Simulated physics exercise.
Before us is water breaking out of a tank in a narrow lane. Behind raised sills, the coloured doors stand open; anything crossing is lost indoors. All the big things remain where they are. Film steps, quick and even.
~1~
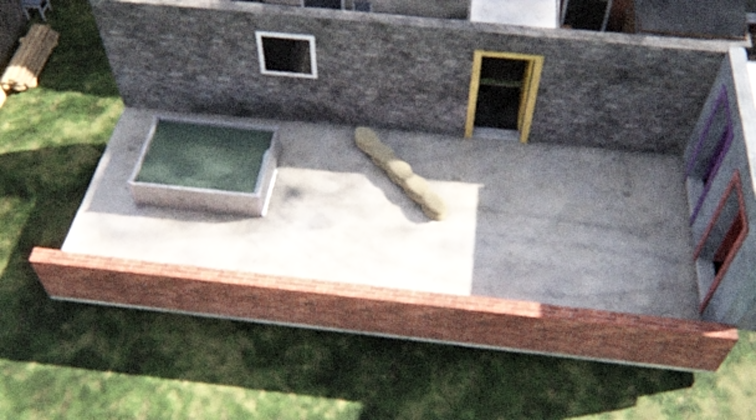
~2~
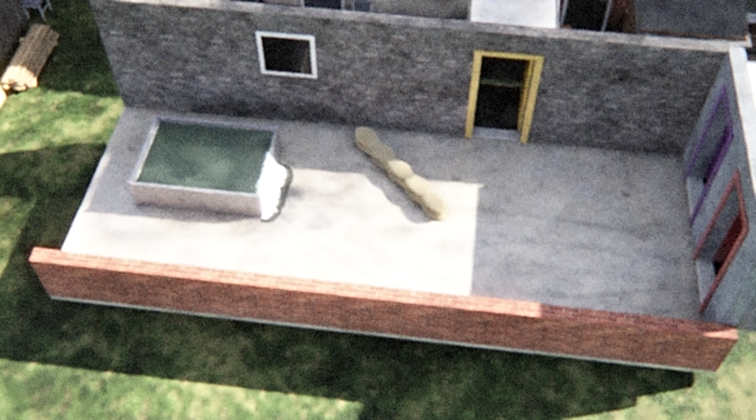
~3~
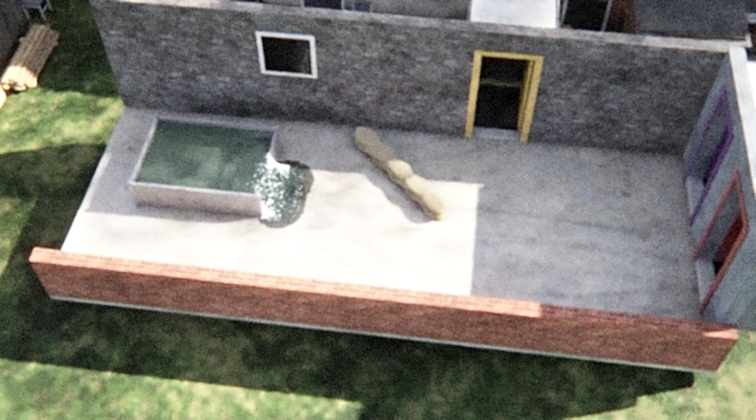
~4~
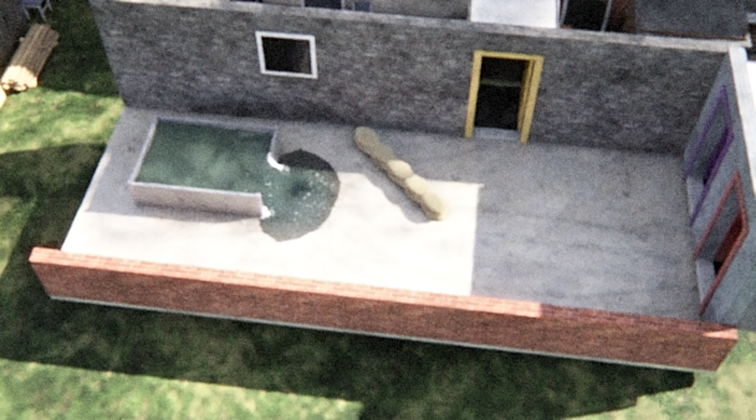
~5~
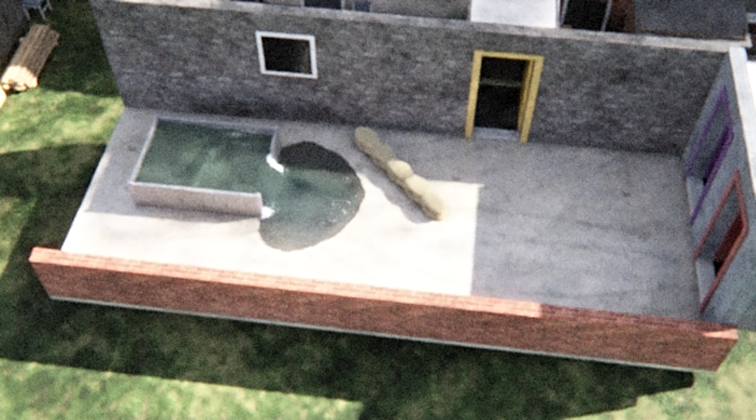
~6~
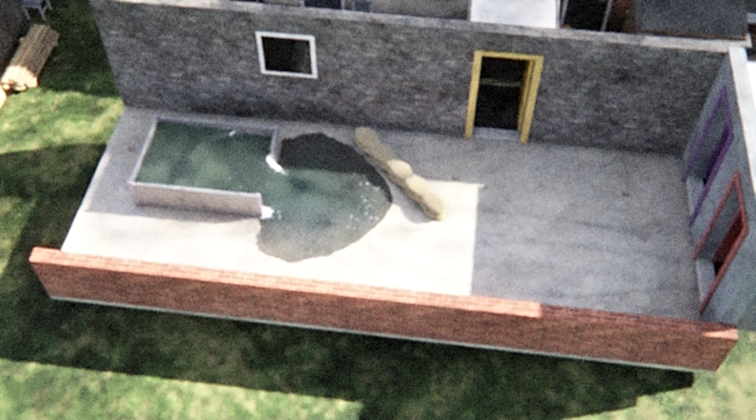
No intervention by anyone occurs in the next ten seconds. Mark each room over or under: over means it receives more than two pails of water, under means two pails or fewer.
Red door - under; yellow door - under; purple door - under.
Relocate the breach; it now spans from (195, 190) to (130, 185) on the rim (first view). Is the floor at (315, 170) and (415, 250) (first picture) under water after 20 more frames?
In order - first: Not reached, second: Drenched.
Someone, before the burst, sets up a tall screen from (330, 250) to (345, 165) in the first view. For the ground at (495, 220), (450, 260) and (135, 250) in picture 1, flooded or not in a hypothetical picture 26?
First spared, then soaked, then soaked.
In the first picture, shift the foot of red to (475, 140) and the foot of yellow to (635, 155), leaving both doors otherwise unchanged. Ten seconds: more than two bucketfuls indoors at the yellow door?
The yellow door goes above.
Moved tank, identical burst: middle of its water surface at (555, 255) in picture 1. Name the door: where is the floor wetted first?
The red door is the first one.
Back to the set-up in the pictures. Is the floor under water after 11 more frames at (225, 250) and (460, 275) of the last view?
In order: Spared and swamped.
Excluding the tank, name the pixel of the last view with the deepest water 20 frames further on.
I'd go with (425, 315) as the deepest place.
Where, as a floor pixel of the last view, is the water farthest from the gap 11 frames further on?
The farthest point of the front sits at (551, 272).
A moment on, water covers 20 % of the floor; the red door not reached, the yellow door not reached, the purple door not reached.
Next, water covers 30 % of the floor; the red door not reached, the yellow door not reached, the purple door not reached.
Then, water covers 40 % of the floor; the red door not reached, the yellow door not reached, the purple door not reached.
Later, water covers 60 % of the floor; the red door under two buckets in, the yellow door not reached, the purple door wet at the sill, nothing in.
In the end, water covers 90 % of the floor; the red door under two buckets in, the yellow door wet at the sill, nothing in, the purple door wet at the sill, nothing in.
